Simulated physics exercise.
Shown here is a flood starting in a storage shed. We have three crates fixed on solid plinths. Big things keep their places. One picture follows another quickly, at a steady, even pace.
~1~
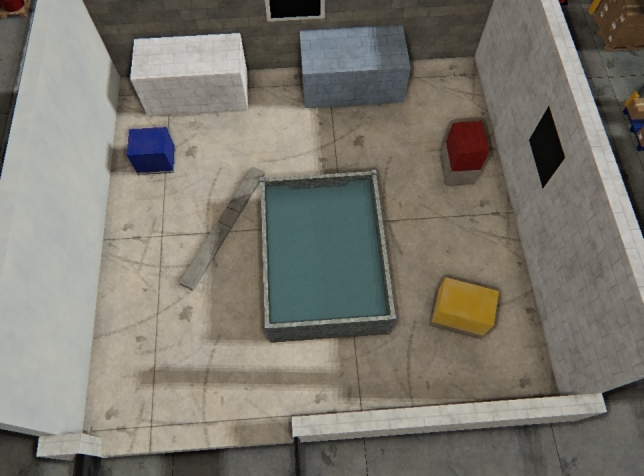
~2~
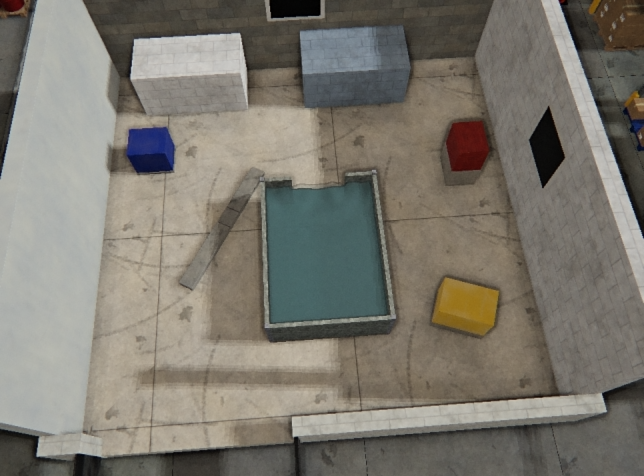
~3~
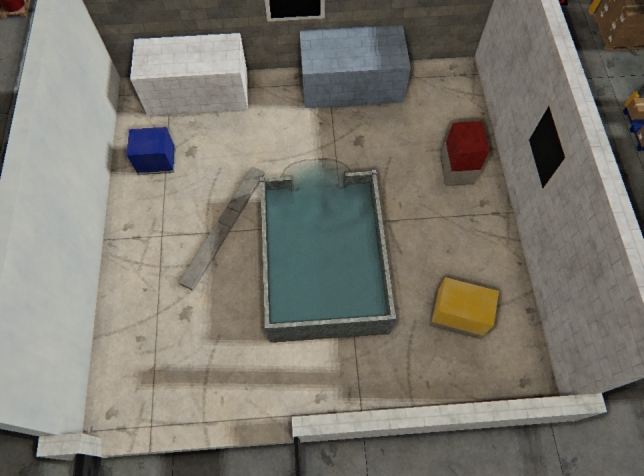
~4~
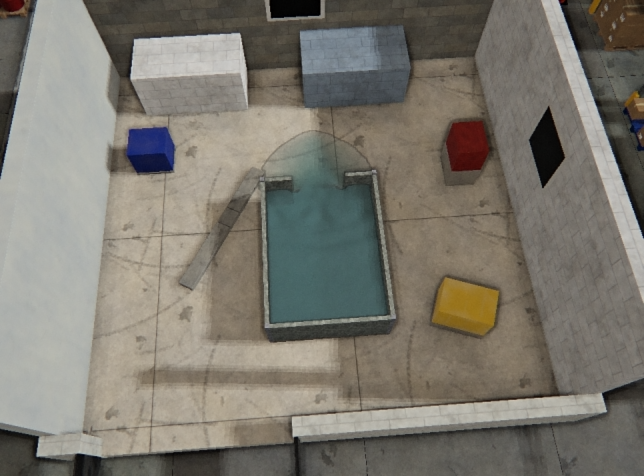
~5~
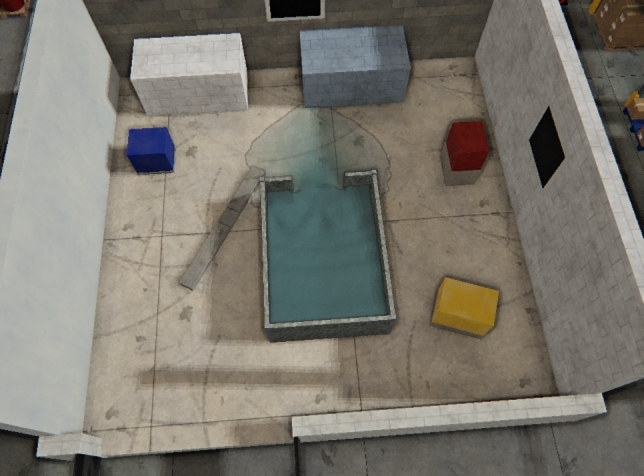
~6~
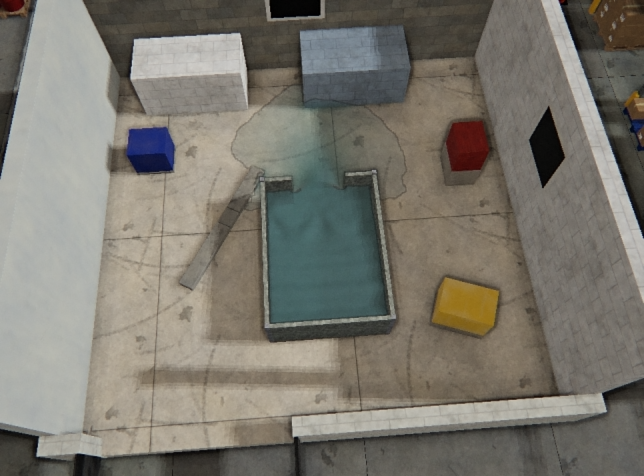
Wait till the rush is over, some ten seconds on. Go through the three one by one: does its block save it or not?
The red crate avoids any dampness from the water. The yellow crate avoids any dampness from the water. The blue crate gets dampened by the water.
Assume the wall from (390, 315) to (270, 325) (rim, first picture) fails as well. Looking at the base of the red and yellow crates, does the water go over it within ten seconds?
Red crate stays dry; yellow crate is topped.
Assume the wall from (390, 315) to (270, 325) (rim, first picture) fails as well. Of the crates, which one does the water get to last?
The blue one.
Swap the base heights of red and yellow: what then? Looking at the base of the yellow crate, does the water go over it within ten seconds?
Looks like the yellow crate comes through fine.
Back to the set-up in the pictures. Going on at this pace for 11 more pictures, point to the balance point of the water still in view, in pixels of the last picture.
It is near (319, 201).
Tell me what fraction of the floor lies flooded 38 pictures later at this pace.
It works out to about 70 in a hundred.
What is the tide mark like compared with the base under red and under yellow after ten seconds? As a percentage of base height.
Roughly 40 per cent, then 70 per cent.
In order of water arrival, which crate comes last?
The crate marked yellow comes last.
A moment on, water covers 20 % of the floor; the red crate water round its plinth, the yellow crate not reached, the blue crate not reached.
Next, water covers 30 % of the floor; the red crate water round its plinth, the yellow crate not reached, the blue crate water round its plinth.
Then, water covers 45 % of the floor; the red crate water round its plinth, the yellow crate not reached, the blue crate water round its plinth.
Later, water covers 70 % of the floor; the red crate water round its plinth, the yellow crate water round its plinth, the blue crate water round its plinth.
In the end, water covers 90 % of the floor; the red crate stayed above the water, the yellow crate stayed above the water, the blue crate was topped.
